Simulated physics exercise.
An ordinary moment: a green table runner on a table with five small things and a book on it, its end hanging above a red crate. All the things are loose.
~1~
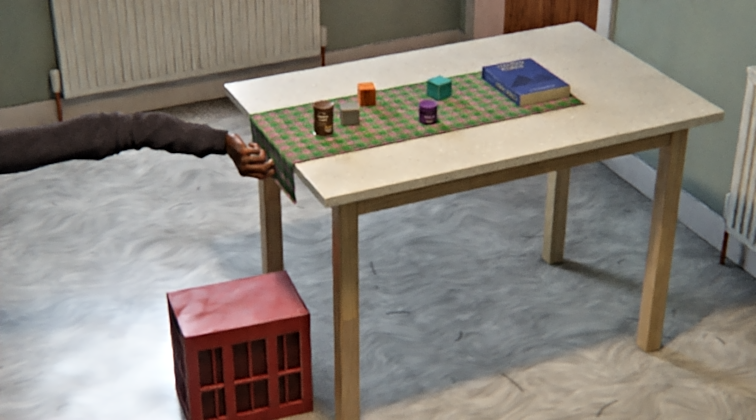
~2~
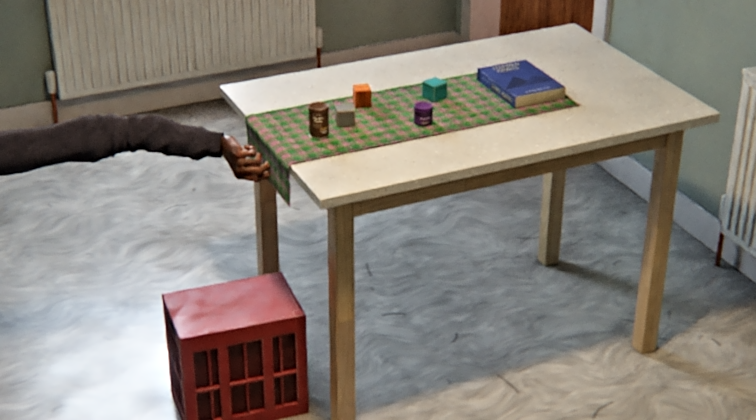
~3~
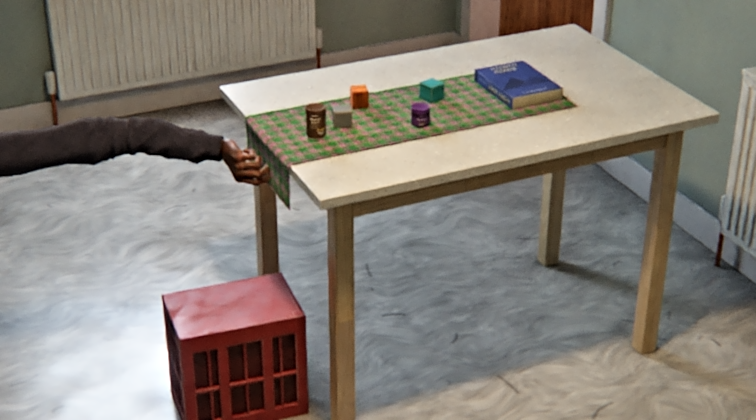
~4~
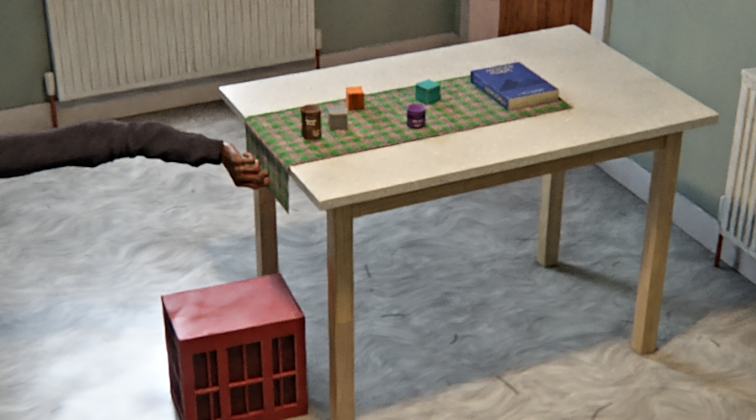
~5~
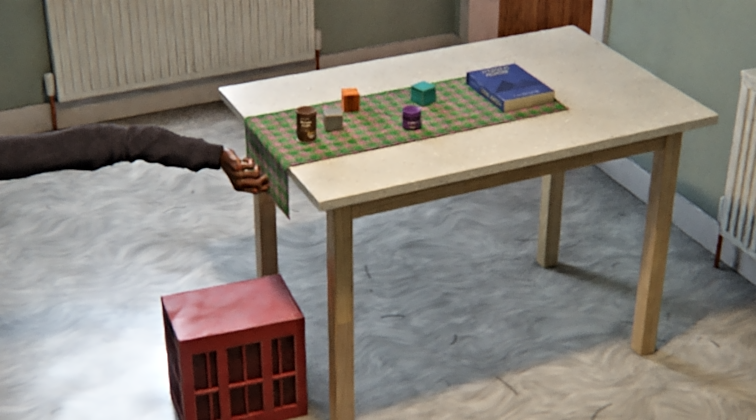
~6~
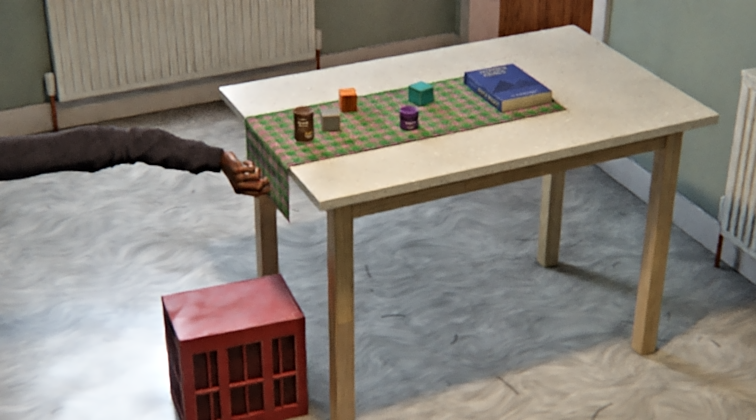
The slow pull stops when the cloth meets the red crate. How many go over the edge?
The answer is three.
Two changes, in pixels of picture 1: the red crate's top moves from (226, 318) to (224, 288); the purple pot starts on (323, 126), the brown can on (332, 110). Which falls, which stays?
The purple pot is carried off; the brown can comes down.
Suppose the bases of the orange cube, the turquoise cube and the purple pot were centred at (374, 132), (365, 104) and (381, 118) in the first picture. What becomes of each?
The orange cube goes over; the turquoise cube tumbles off; the purple pot goes over.
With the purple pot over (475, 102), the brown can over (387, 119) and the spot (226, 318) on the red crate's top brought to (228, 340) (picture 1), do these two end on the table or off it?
The purple pot survives; the brown can falls.
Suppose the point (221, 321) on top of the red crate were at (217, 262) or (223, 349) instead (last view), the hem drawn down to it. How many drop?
In that case 1 and 4.
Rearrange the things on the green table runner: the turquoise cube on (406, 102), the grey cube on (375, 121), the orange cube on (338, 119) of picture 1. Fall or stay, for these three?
The turquoise cube holds on; the grey cube goes over; the orange cube goes over.
Early on, hem near (268, 224); all still up.
Midway, hem near (268, 264); brown can and grey cube gone.
Near the end, hem on the crate; brown can, grey cube and orange cube gone.
Finally, hem on the crate; brown can, grey cube and orange cube gone. Over the edge go three.
